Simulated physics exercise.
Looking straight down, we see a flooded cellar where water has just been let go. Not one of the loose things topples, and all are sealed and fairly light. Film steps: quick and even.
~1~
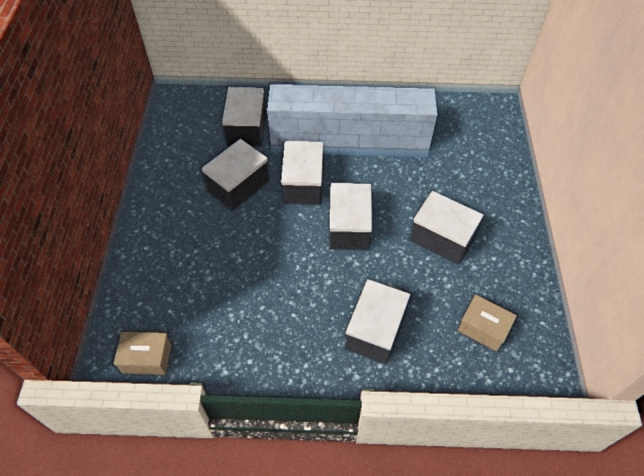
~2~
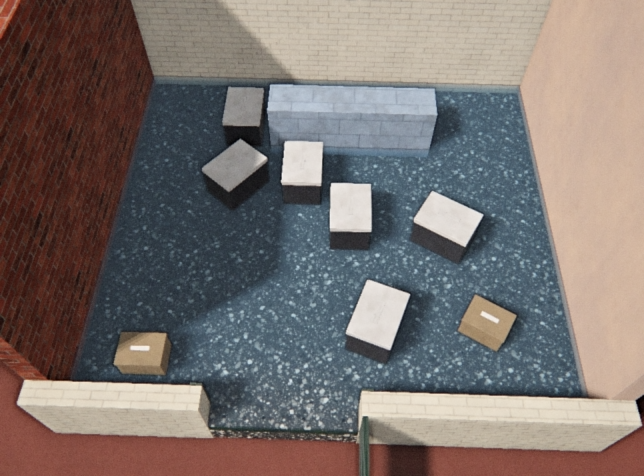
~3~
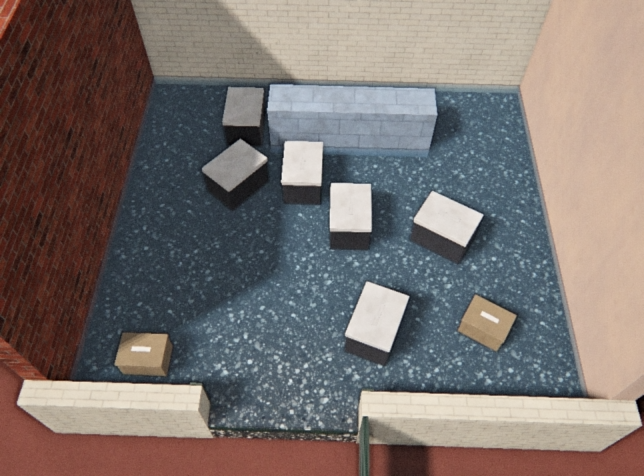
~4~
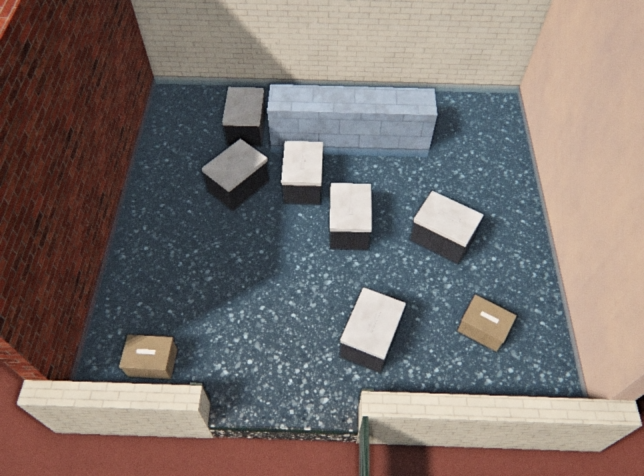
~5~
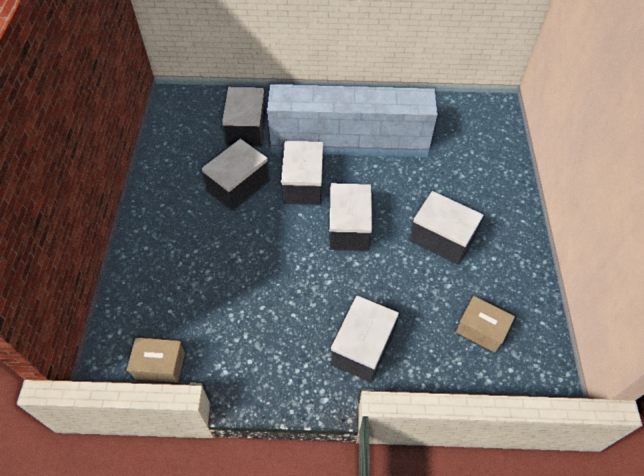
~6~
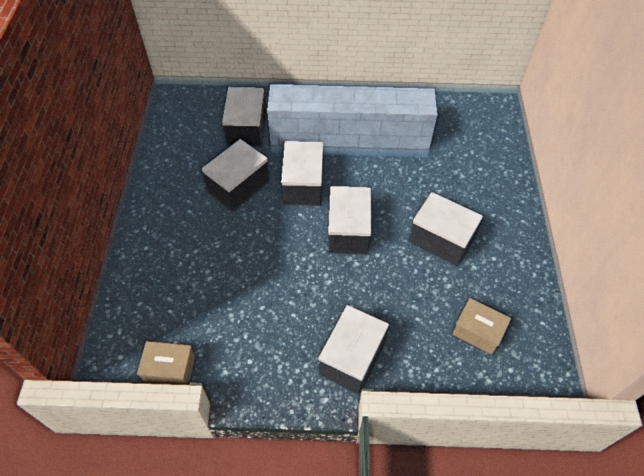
A flooded cellar with a speckled blue floor, a brick wall at left and a pale wall at right is seen from high above by a still camera. Grey and white-topped blocks are scattered before a pale blue brick block at the back, with tan boxes near the front corners. The dark green gate in the low front wall opens, then the nearest white-topped block drifts left and slightly forward, the left box edges right, and the right box shifts barely.
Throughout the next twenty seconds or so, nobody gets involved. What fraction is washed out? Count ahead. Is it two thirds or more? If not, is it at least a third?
Yes, two thirds or more.
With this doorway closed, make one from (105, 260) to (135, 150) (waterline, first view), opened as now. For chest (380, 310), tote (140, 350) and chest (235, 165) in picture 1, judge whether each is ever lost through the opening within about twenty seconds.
Sequentially, I'd put it as not lost, swept away, swept away.
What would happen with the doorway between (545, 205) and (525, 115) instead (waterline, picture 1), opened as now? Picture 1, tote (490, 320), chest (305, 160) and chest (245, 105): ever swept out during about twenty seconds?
The three give escape, escape and no escape, in that order.
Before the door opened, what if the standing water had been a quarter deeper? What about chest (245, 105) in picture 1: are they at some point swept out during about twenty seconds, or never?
If you ask me, it never leaves.
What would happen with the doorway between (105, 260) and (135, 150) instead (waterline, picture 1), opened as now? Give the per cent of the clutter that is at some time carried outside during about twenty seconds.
Result: Close to 60 %.
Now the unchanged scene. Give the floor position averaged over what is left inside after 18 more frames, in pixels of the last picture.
That averages to about (309, 284) on the floor.
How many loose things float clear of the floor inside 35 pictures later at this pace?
Count: 3.
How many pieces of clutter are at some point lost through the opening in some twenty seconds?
That gives 7.
A moment on, 1 of 8 are out; 7 afloat.
Next, 2 of 8 are out; 6 afloat.
Later, 5 of 8 are out; 3 afloat.
In the end, 7 of 8 are out; 1 afloat.
